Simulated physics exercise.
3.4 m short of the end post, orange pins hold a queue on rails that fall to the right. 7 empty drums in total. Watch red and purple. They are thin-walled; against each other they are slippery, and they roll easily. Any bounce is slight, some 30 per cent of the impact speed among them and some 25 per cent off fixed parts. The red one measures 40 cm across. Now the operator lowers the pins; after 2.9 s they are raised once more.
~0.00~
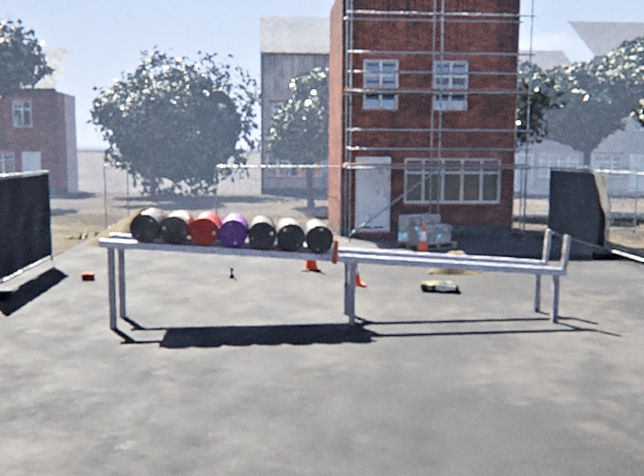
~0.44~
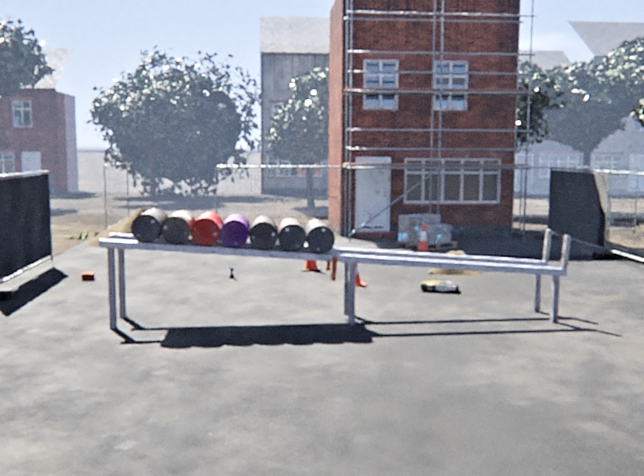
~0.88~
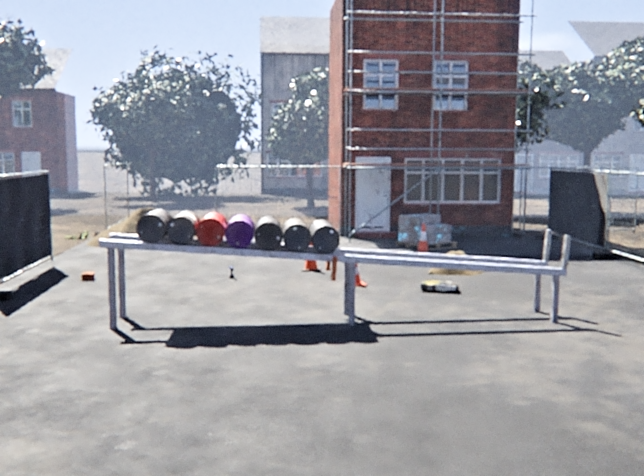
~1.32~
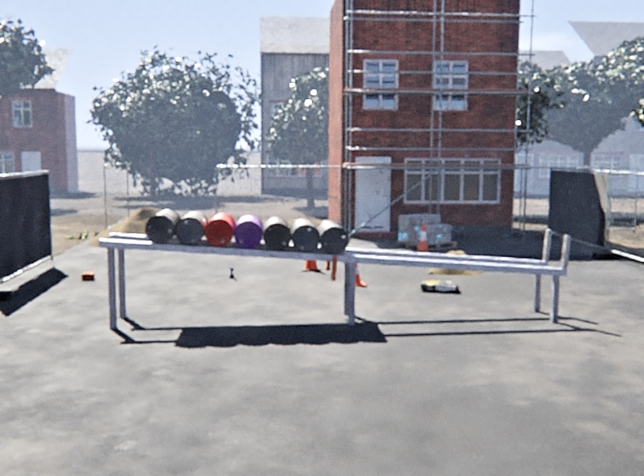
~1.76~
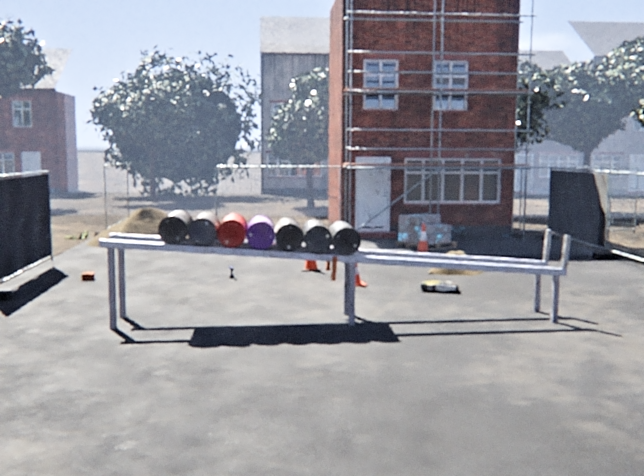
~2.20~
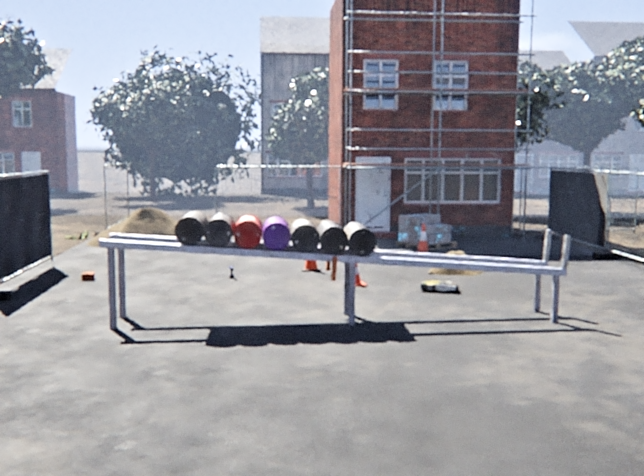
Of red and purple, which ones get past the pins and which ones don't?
Red stays put, purple stays put.
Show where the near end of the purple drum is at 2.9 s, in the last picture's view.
I'd point to somewhere near (310, 239).
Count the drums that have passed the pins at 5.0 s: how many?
By that time it stands at 3.
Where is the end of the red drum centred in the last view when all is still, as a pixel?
(291, 238), roughly.
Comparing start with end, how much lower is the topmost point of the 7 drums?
Some 10 centimetres.
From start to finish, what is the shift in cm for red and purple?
Displacement: Red 120, purple 120.
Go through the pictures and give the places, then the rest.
The first picture shows red (204, 232), purple (233, 234); pins up; the rack falls 4°.
The second picture shows red (205, 232), purple (234, 234); pins down.
The third picture shows red (210, 232), purple (239, 234); pins down; the first has rolled 10 cm.
The fourth picture shows red (219, 233), purple (248, 235); pins down; the first has rolled 20 cm.
The fifth picture shows red (232, 234), purple (261, 236); pins down; the first has rolled 40 cm.
The sixth picture shows red (248, 235), purple (277, 237); pins down; the first has rolled 60 cm.
By 2.9 s, red is on the rails, 75 cm above the pins, rolling right; purple is on the rails, 35 cm above the pins, rolling right; 3 below the pins.
By 3.9 s, red is on the rails, 65 cm above the pins, rolling right; purple is on the rails, 25 cm above the pins; 3 below the pins.
By 5.0 s, red and purple as before; 3 below the pins.
Finally (6.2 s), red is on the rails, 65 cm above the pins; purple is on the rails, 25 cm above the pins; 3 below the pins.
